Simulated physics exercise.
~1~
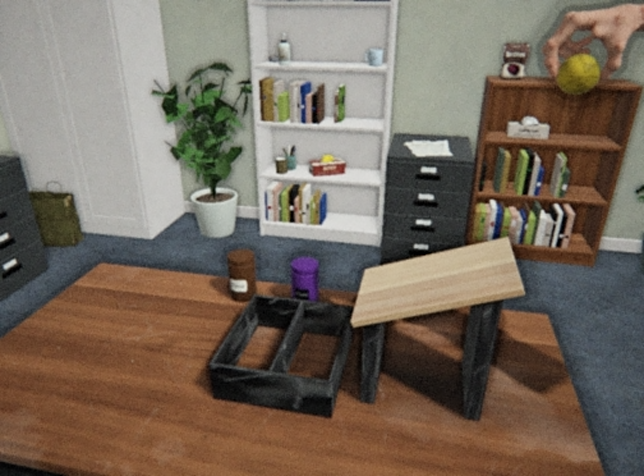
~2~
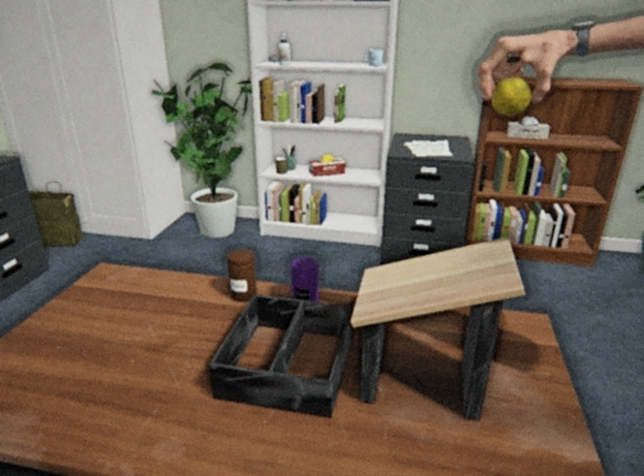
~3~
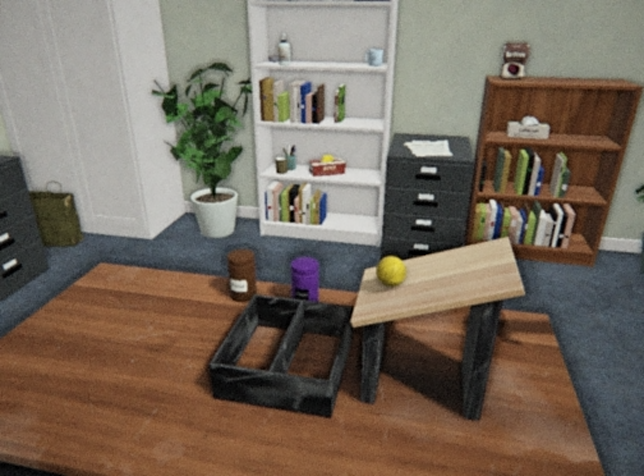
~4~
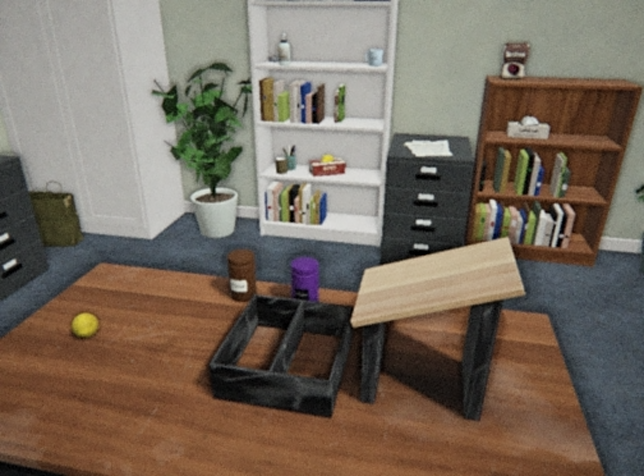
In an office, a hand carried a yellow ball left and let it go over a sloping board on a wooden table, and the ball travelled left past the open black tray and two jars, ending up on the tabletop outside the tray.
